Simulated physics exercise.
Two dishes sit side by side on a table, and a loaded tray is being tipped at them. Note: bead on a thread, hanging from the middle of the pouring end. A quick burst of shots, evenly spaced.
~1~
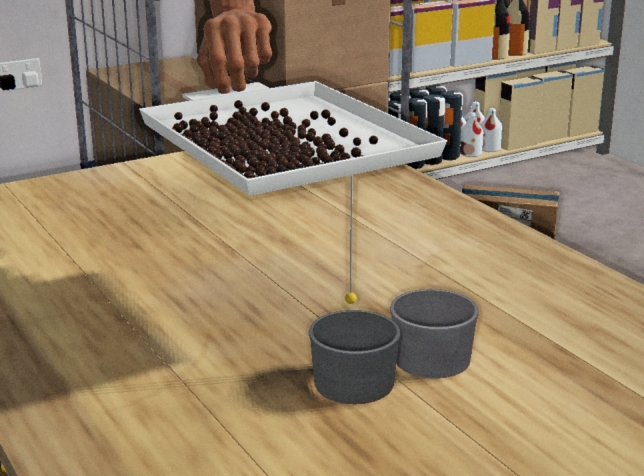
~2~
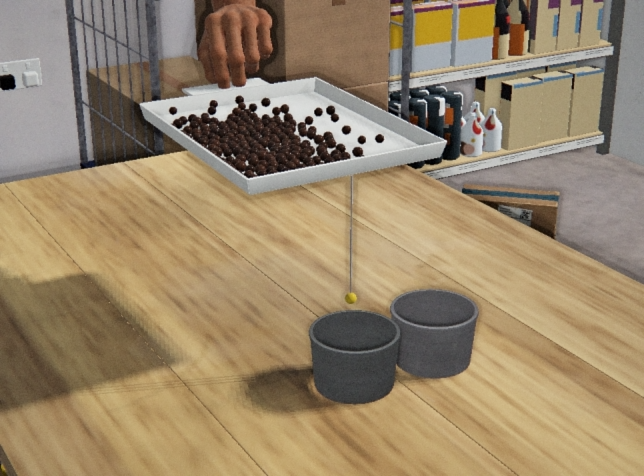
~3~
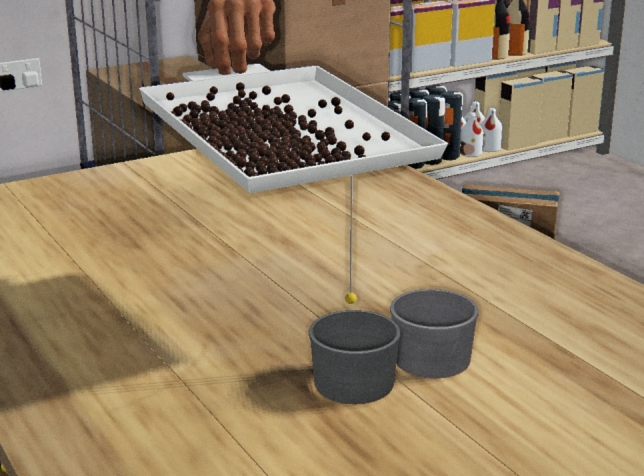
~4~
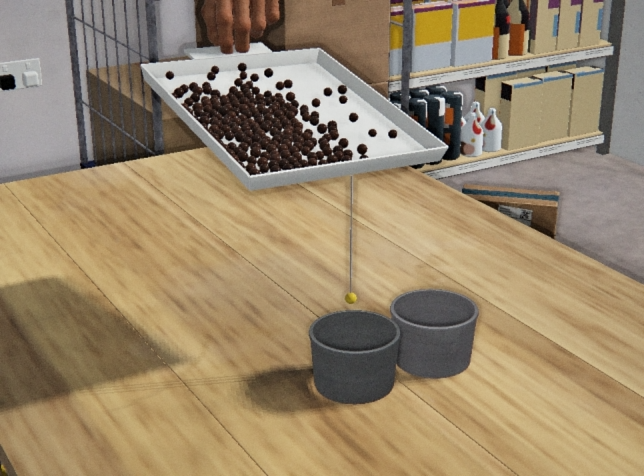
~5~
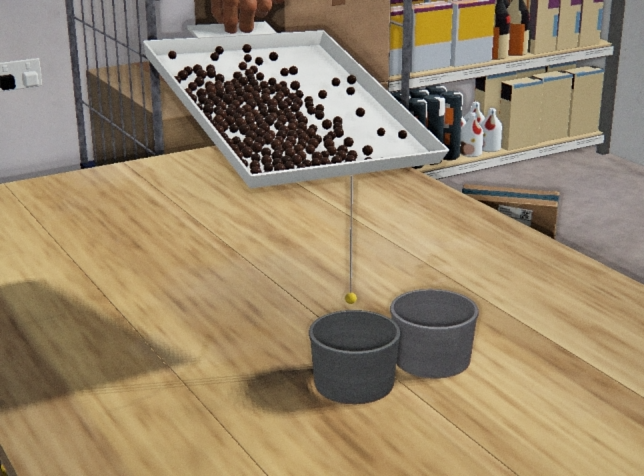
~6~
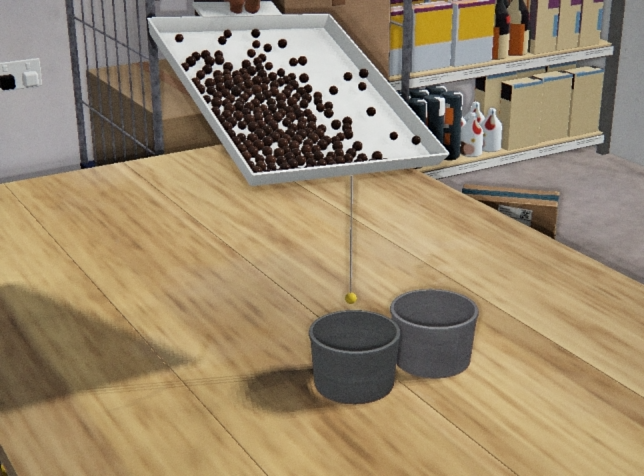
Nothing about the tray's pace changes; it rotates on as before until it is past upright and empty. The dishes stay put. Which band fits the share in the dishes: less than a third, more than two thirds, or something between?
What lands in the dishes is a third or more, up to two thirds.
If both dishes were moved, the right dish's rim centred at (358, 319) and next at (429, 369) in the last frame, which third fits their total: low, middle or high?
Under a third; under a third.
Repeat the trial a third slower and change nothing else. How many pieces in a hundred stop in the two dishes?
About 70 %.
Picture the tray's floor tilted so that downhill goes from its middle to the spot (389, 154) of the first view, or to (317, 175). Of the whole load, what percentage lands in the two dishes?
I'd put it at some 50 % and then some 20 %.
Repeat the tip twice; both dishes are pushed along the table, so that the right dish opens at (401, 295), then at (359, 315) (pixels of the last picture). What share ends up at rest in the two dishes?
It comes to near 0 per cent the first time and near 0 per cent the second time.
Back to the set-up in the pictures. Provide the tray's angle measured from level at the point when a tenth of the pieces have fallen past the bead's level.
Roughly 70 degrees of turn.
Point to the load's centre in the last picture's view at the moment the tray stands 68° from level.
I'd put the middle of the pieces at roughly (389, 165).
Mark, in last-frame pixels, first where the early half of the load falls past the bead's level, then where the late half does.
I'd say close to (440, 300) at first and close to (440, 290) later on.
Shortly afterwards, tray tipped steeply; near two thirds on the tray; only a few in the left dish; a little in the right dish; only a few outside both; near a quarter in the air.
Next, tray tipped past a quarter turn; only a few on the tray; a little in the left dish; near half in the right dish; near a quarter outside both; near a quarter in the air.
Some moments later, tray tipped past a quarter turn; a little in the left dish; near half in the right dish; near half outside both.
In the end, tray tipped past a quarter turn; a little in the left dish; near half in the right dish; near half outside both.
